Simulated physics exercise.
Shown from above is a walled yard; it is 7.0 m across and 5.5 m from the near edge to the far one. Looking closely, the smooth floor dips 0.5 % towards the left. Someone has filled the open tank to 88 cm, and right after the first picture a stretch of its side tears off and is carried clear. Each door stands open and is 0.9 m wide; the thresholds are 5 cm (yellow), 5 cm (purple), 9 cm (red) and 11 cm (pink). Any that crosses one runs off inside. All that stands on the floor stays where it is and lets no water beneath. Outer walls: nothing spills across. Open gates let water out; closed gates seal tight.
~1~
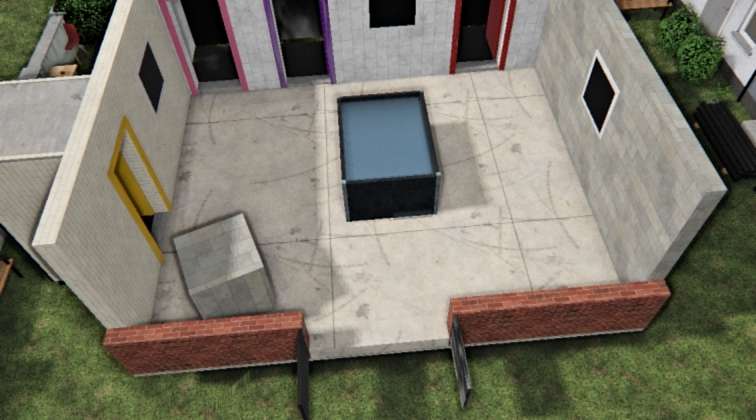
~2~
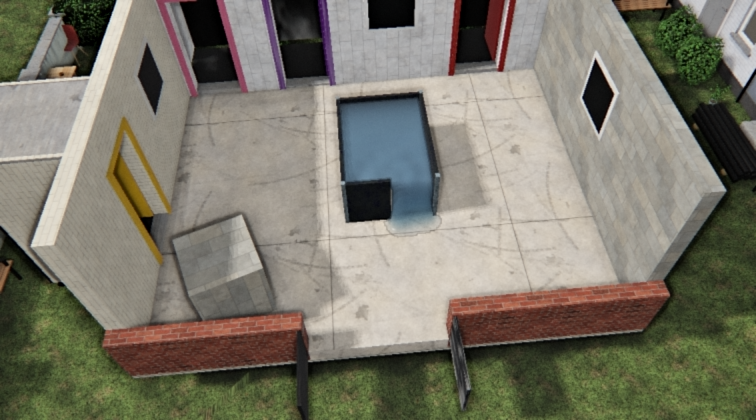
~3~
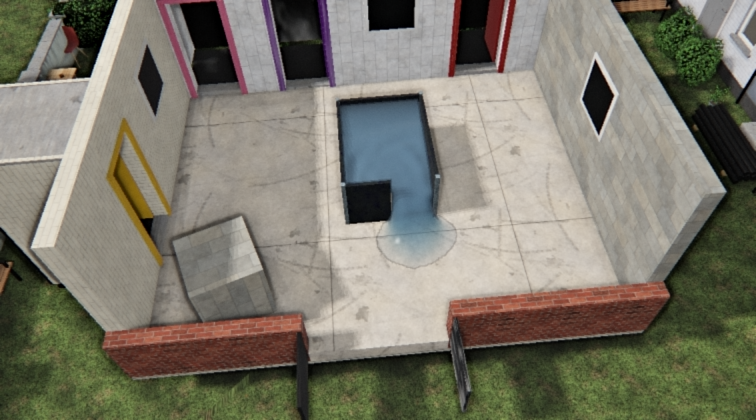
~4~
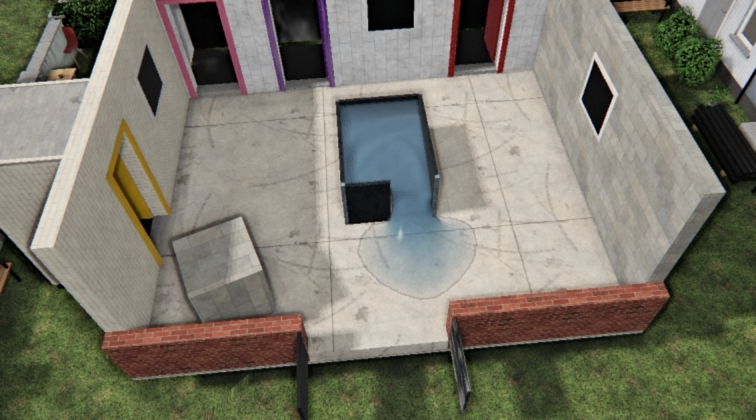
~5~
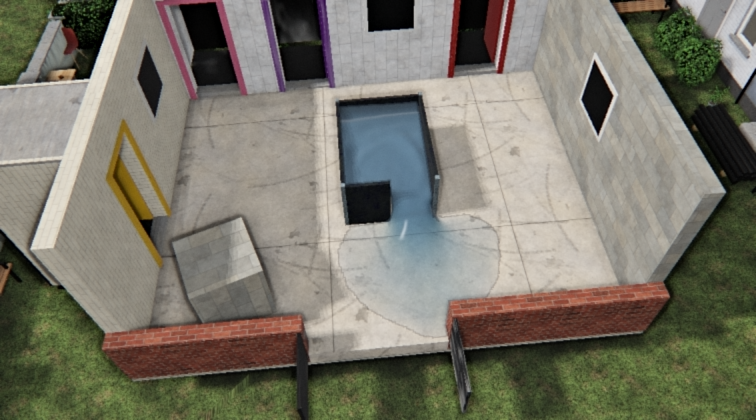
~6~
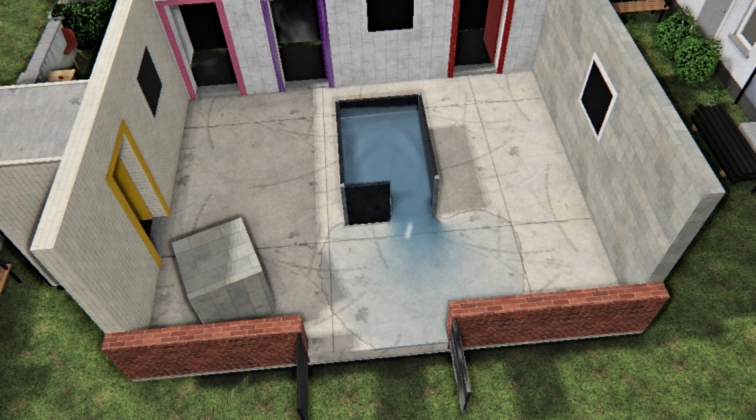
At the start, an open tank of still blue water stands in a walled yard with a grey block to its left. Then part of the tank's near side is gone and water pours through the gap, fanning out across the pale floor towards the brick walls at the front, thinning as it widens while the level in the tank drops slightly.
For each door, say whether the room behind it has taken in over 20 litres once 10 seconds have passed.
The yellow door stops short of the limit; the purple door stops short of the limit; the red door stops short of the limit; the pink door stops short of the limit.
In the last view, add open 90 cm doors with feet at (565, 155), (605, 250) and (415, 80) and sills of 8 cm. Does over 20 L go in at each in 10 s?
Check each in turn: The first fails, the second succeeds, the third fails.
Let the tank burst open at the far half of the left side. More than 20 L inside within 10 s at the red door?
Red: Falls short.
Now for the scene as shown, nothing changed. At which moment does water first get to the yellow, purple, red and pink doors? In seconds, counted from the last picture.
So, yellow at 4.5 s, then purple at 5.5 s, red at 3.4 s, and pink at 7.5 s.
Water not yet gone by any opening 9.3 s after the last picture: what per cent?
56 %.
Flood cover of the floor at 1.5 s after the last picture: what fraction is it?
Wet share: Near 25 percent.
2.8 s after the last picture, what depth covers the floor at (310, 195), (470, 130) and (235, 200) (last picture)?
0, 0, 0 cm.
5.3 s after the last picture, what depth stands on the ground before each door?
Centimetres: Yellow 1 / purple 1 / red 8 / pink 0.
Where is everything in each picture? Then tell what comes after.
The open tank at (385, 138) is whole and still, 88 cm deep, in the first picture.
Water pours out at (412, 200) and has run 0.4 m, to (391, 228); typically 11 cm deep outside, 88 cm at the open tank's back, in the second picture.
The front is at (407, 262), 0.9 m from the gap at (412, 205); 0.8 m2 of floor is under water; 88 cm left at the back of the open tank, in the third picture.
The front is at (427, 294), 1.5 m from the gap at (412, 206); 1.9 m2 of floor is under water; 85 cm left at the back of the open tank, in the fourth picture.
The front is at a hidden place, 2.1 m from the gap at (412, 206); 3.7 m2 of floor is under water; 77 cm left at the back of the open tank, in the fifth picture.
Water pours out at (411, 206) and has run 2.4 m, to a hidden place; typically 4 cm deep outside, 74 cm at the open tank's back, in the sixth picture.
Then, 0.7 s after the last picture water covers 20 % of the floor and is deepest (38 cm) near (416, 228); yellow door not reached, purple door not reached, red door not reached, pink door not reached.
Then, 1.5 s after the last picture water covers 25 % of the floor and is deepest (34 cm) near (603, 311); yellow door not reached, purple door not reached, red door not reached, pink door not reached.
Then, 2.8 s after the last picture water covers 40 % of the floor and is deepest (22 cm) near (416, 228); yellow door not reached, purple door not reached, red door not reached, pink door not reached.
Then, 5.3 s after the last picture water covers 55 % of the floor and is deepest (13 cm) near (416, 228); yellow door 1 cm at the sill, 0 L in, purple door not reached, red door 8 cm at the sill, 1 L in, pink door not reached.
Then, 9.3 s after the last picture water covers 70 % of the floor and is deepest (7 cm) near (416, 228); yellow door 1 cm at the sill, 0 L in, purple door 3 cm at the sill, 0 L in, red door 6 cm at the sill, 1 L in, pink door 2 cm at the sill, 0 L in.
